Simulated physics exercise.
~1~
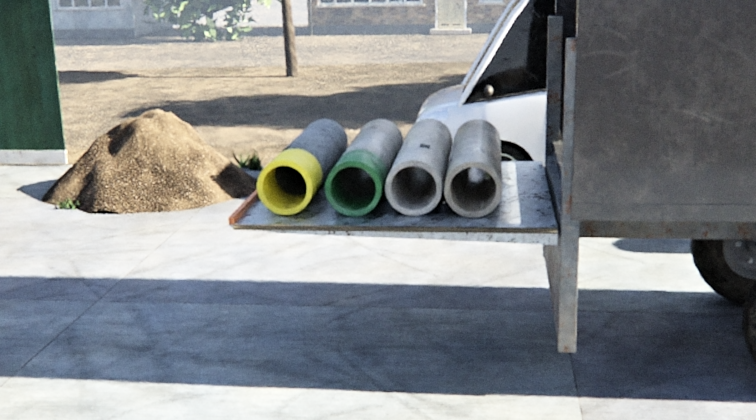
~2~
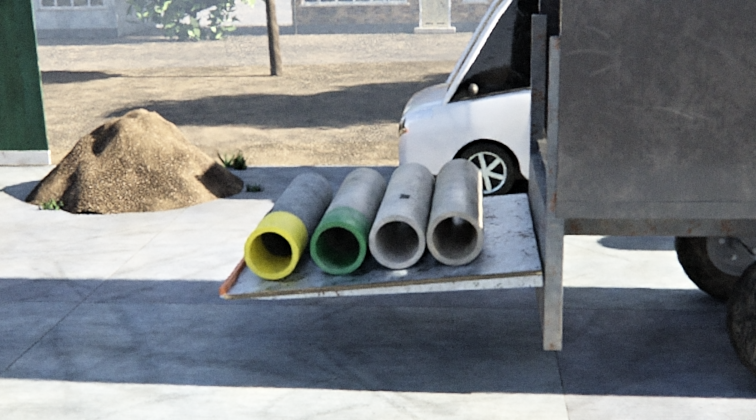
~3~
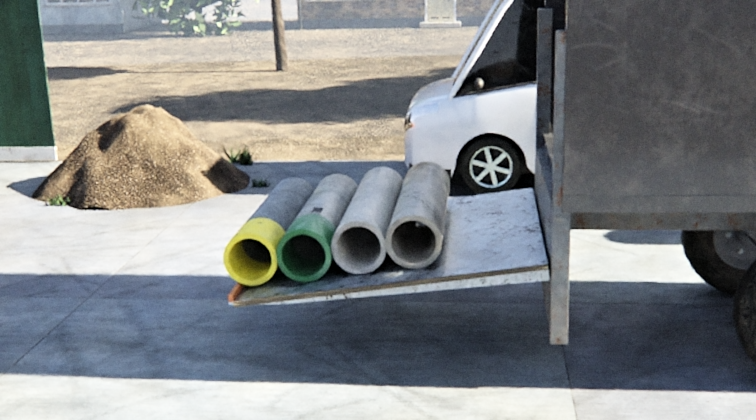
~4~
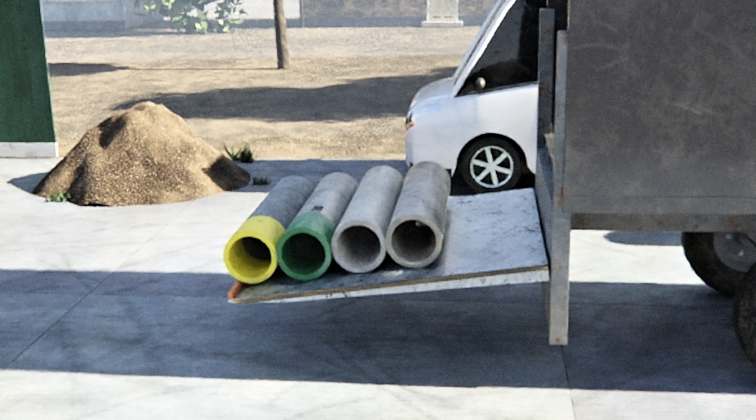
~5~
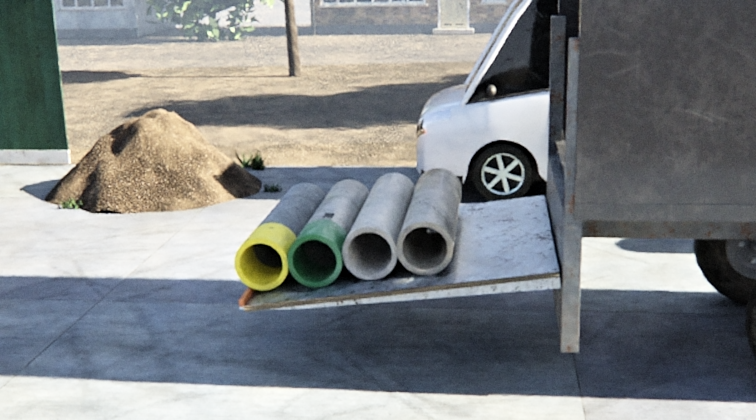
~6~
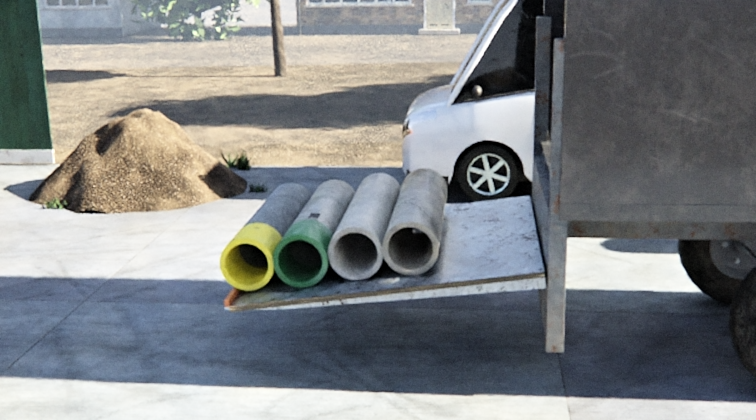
A steel platform at the back of a lorry sinks and tilts down to the left, and the four concrete pipes lying on it roll left towards its edge, where they settle side by side, the yellow-ended one nearest the edge and the green-ended one beside it.
